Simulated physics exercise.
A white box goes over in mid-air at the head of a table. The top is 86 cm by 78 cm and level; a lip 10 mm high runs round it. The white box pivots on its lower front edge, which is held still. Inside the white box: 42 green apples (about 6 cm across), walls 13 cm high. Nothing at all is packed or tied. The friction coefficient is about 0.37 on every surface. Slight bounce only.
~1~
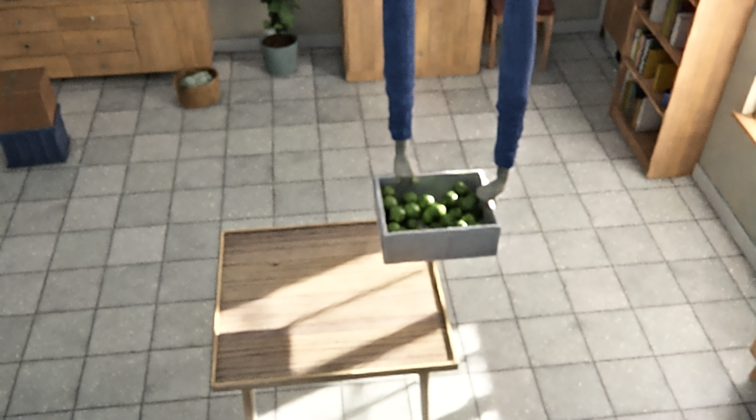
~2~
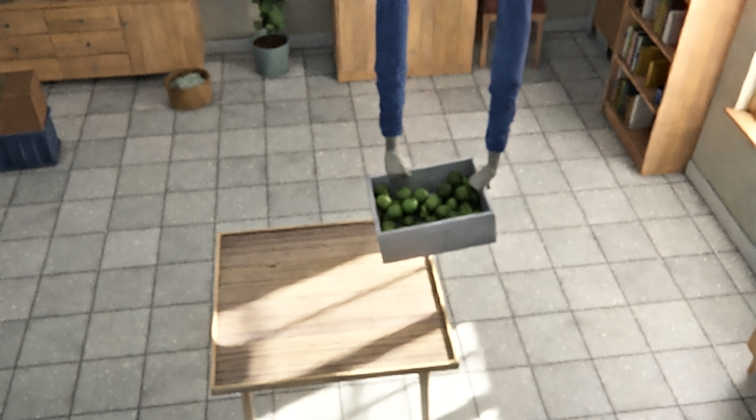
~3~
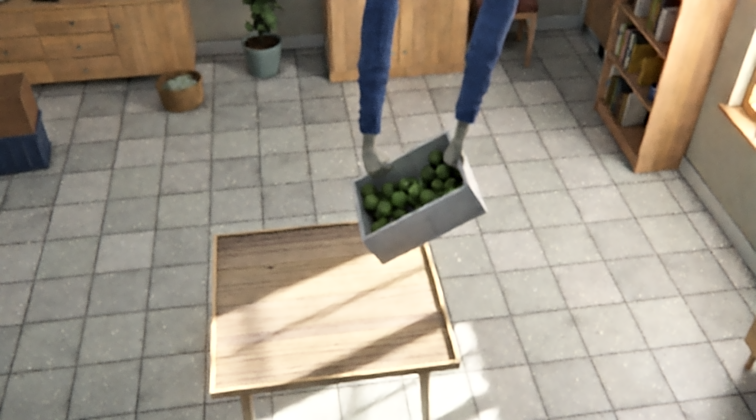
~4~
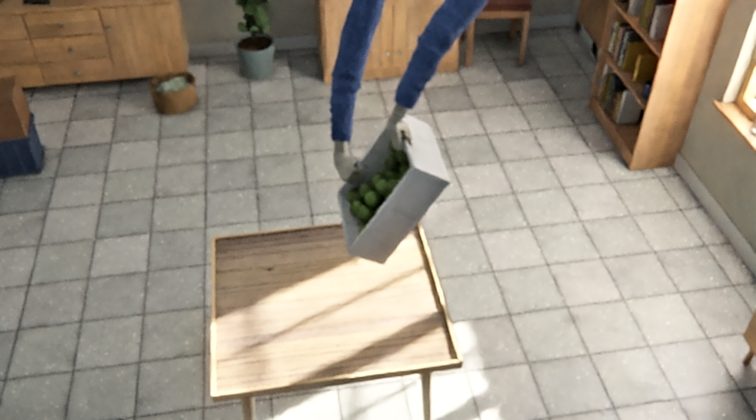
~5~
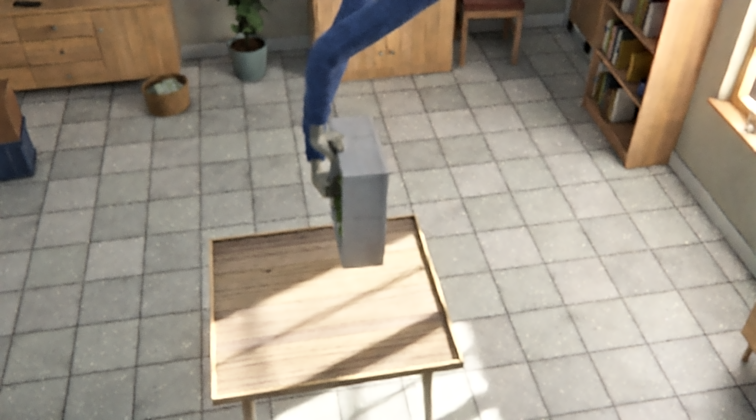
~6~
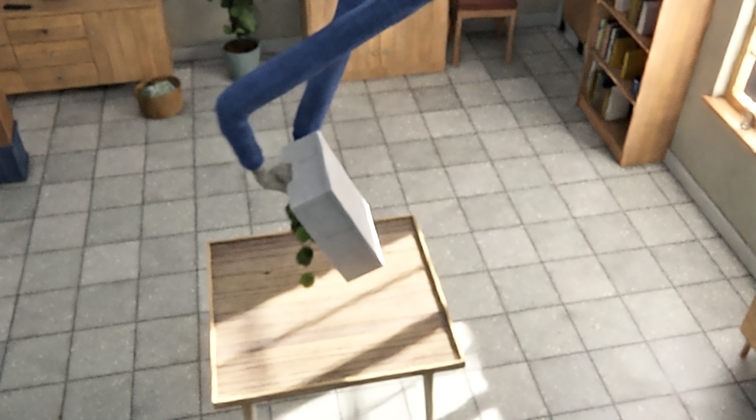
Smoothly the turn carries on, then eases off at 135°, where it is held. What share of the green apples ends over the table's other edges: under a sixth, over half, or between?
When everything settles, below one part in six of them lie over the table's other edges.
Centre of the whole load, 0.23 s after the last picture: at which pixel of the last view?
I'd put it close to (283, 292).
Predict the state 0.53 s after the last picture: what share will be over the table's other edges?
0 % by then.
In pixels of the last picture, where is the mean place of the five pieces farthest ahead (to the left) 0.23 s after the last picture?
Their mean place is near (209, 294).
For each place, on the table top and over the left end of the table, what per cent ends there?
Shares: Approx. 65 % and 25 %.
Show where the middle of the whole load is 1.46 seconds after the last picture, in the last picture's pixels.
I'd place it close to (233, 307) in the last view.
Then, 0.23 s after the last picture, tilt 135°; 36 on the table top and 6 in the air.
Then, 0.53 s after the last picture, tilt 135°; 35 on the table top and 7 over the left end of the table.
Then, 0.93 s after the last picture, tilt 135°; 28 on the table top, 11 over the left end of the table and 3 over the table's other edges.
Outcome (1.46 s after the last picture), 28 on the table top, 11 over the left end of the table and 3 over the table's other edges. Asked share, 3 of 42, 7 per cent.
